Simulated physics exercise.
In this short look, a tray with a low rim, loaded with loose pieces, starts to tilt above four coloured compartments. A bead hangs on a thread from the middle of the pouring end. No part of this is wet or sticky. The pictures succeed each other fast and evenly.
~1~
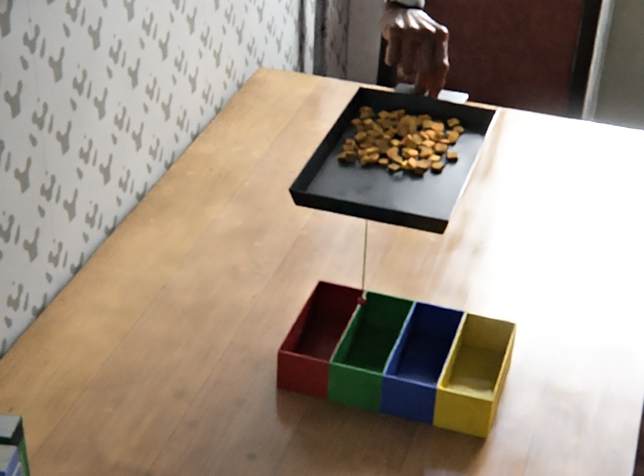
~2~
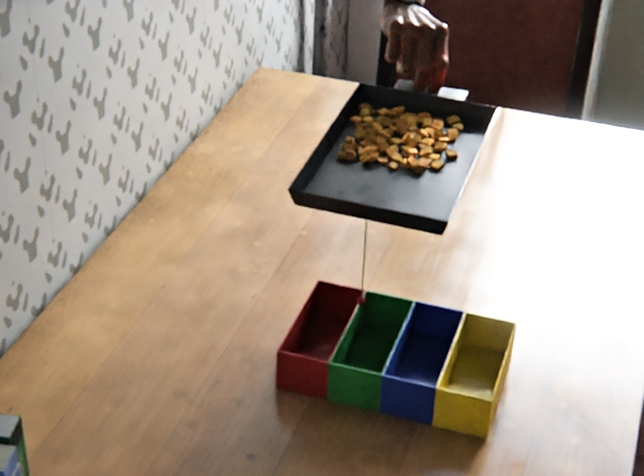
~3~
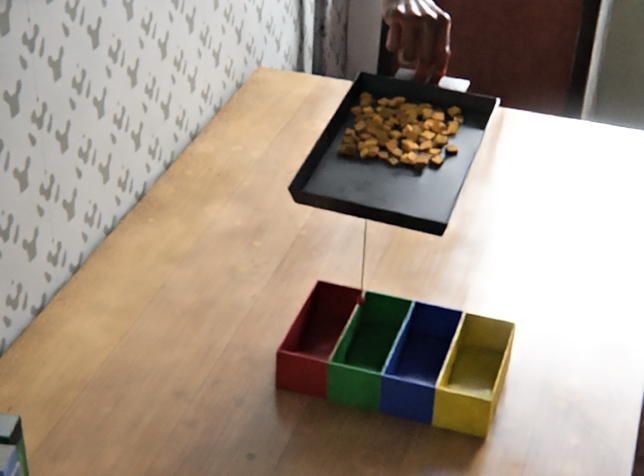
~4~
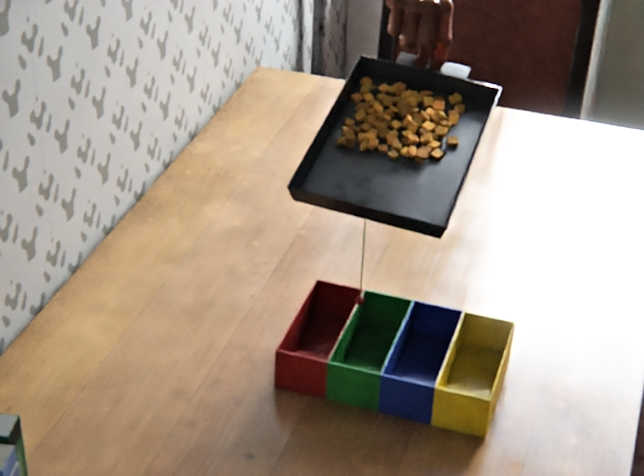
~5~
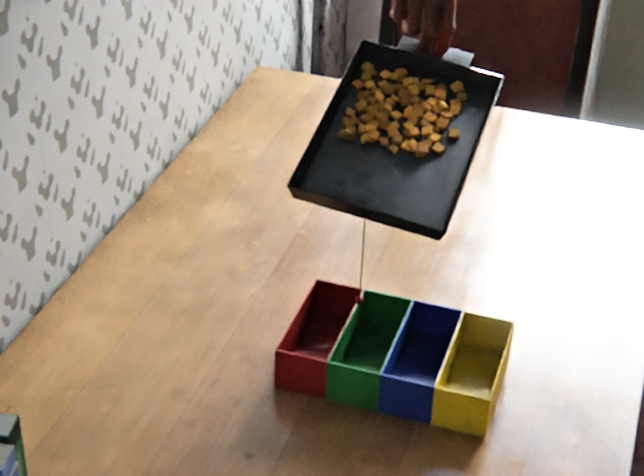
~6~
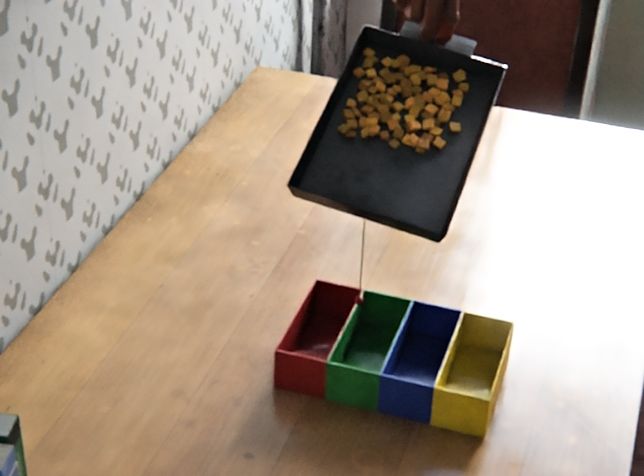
A black low-rimmed tray, held by a hand at its far edge, tilts steadily above a wooden table seen from above at an angle, beside a patterned wall. It carries a heap of golden-brown pieces, over red, green, blue and yellow compartments, with a thread hanging between. The hand raises the far edge, the near edge dips slightly rightward, and the camera stays still.
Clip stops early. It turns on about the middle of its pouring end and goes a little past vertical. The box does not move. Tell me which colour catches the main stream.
The blue cell catches it.
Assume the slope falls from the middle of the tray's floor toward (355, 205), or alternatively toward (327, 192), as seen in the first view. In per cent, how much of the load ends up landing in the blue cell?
The first comes to 0 %, while the second comes to 0 %.
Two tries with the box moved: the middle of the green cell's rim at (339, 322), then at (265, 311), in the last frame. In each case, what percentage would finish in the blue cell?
The first position comes out at 40 per cent, the other at 0 per cent.
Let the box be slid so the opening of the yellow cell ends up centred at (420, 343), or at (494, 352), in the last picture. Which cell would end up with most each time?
Try 1 - the yellow cell; try 2 - the blue one.
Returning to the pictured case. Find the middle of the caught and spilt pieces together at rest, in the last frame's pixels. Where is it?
Resting centre, last frame: Roughly (418, 374).
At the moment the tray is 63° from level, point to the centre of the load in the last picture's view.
The load is centred about (424, 222).
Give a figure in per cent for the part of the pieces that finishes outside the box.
Near 0 in a hundred.
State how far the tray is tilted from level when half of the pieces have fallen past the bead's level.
Roughly 95 degrees at that moment.
Shortly afterwards, tray tipped steeply; all but a few on the tray; a little falling or outside the box.
Next, tray tipped right over; near a quarter on the tray; near half in the blue cell; a little in the green cell; a little in the yellow cell; near a quarter falling or outside the box.
Some moments later, tray tipped past a quarter turn; the bulk in the blue cell; near a quarter in the green cell; a little in the yellow cell; only a few falling or outside the box.
In the end, tray tipped past a quarter turn; the bulk in the blue cell; near a quarter in the green cell; a little in the yellow cell; none at all in the red cell; only a few outside the box.
